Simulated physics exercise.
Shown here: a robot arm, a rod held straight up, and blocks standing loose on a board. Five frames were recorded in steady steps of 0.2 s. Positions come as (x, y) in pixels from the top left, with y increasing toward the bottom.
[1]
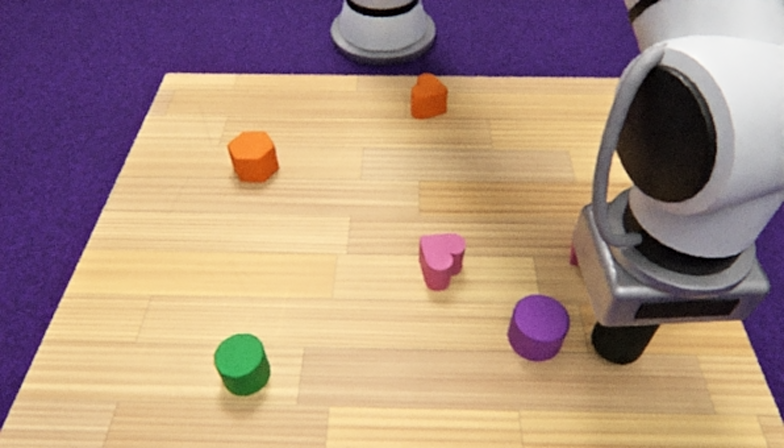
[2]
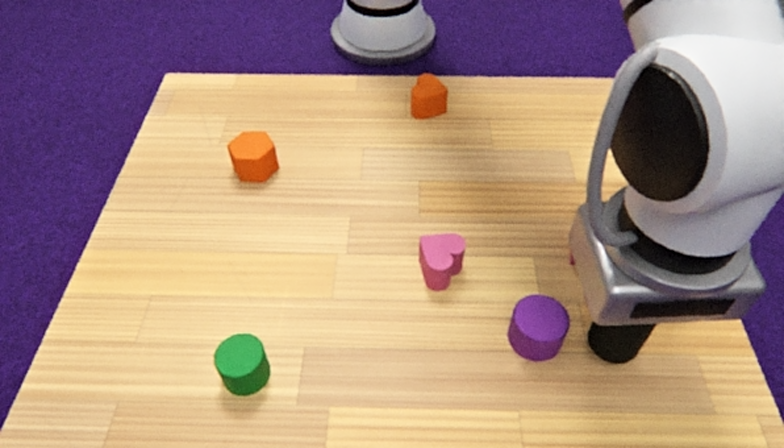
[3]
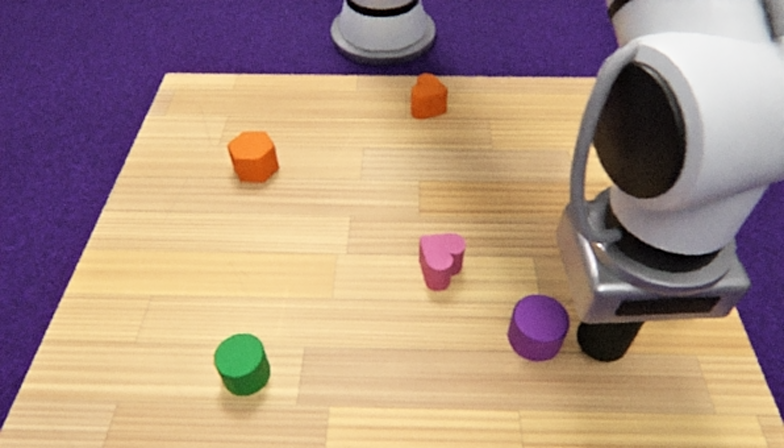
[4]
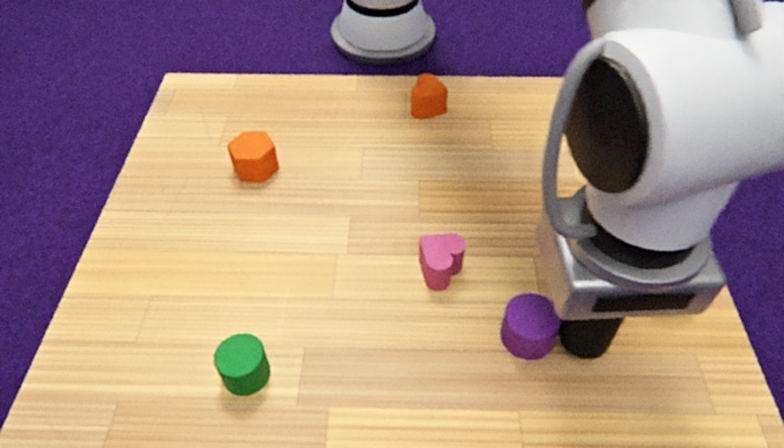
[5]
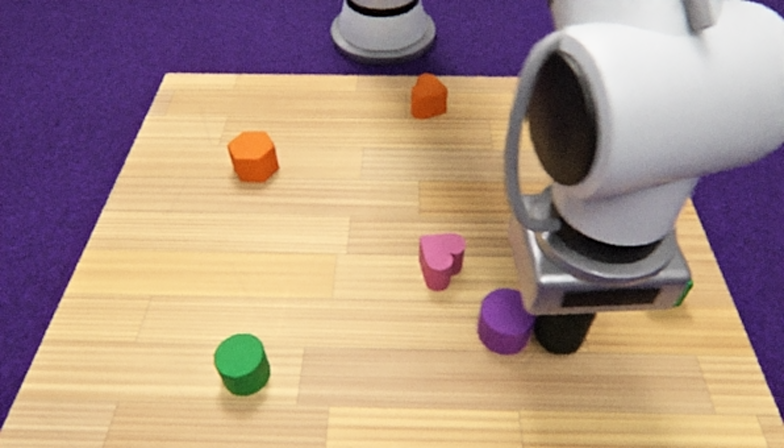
On a wooden board, a robot arm moves left and pushes the purple cylinder slightly left.
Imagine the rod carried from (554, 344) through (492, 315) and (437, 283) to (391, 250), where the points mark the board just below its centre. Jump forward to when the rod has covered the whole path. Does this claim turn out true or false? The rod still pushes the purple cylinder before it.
It is false.
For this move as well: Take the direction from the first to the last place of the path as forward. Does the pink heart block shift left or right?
Shifted right.
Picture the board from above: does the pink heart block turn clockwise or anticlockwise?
Answer: With the clock.
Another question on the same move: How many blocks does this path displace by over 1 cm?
Moved: 2.
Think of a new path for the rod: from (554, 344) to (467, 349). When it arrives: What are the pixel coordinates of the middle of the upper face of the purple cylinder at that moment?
Close to (435, 292).
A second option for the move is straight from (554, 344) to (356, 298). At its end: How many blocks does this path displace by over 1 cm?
Shifted over 1 cm: One.
On the path given first. One third of the way, rod at (492, 303); purple cylinder at (443, 292).
Two thirds of the way, rod at (438, 272); pink heart block at (425, 231), turned 35° clockwise; purple cylinder at (399, 284).
At the end, rod at (391, 238); pink heart block at (399, 200), turned 65° clockwise; purple cylinder at (394, 283).
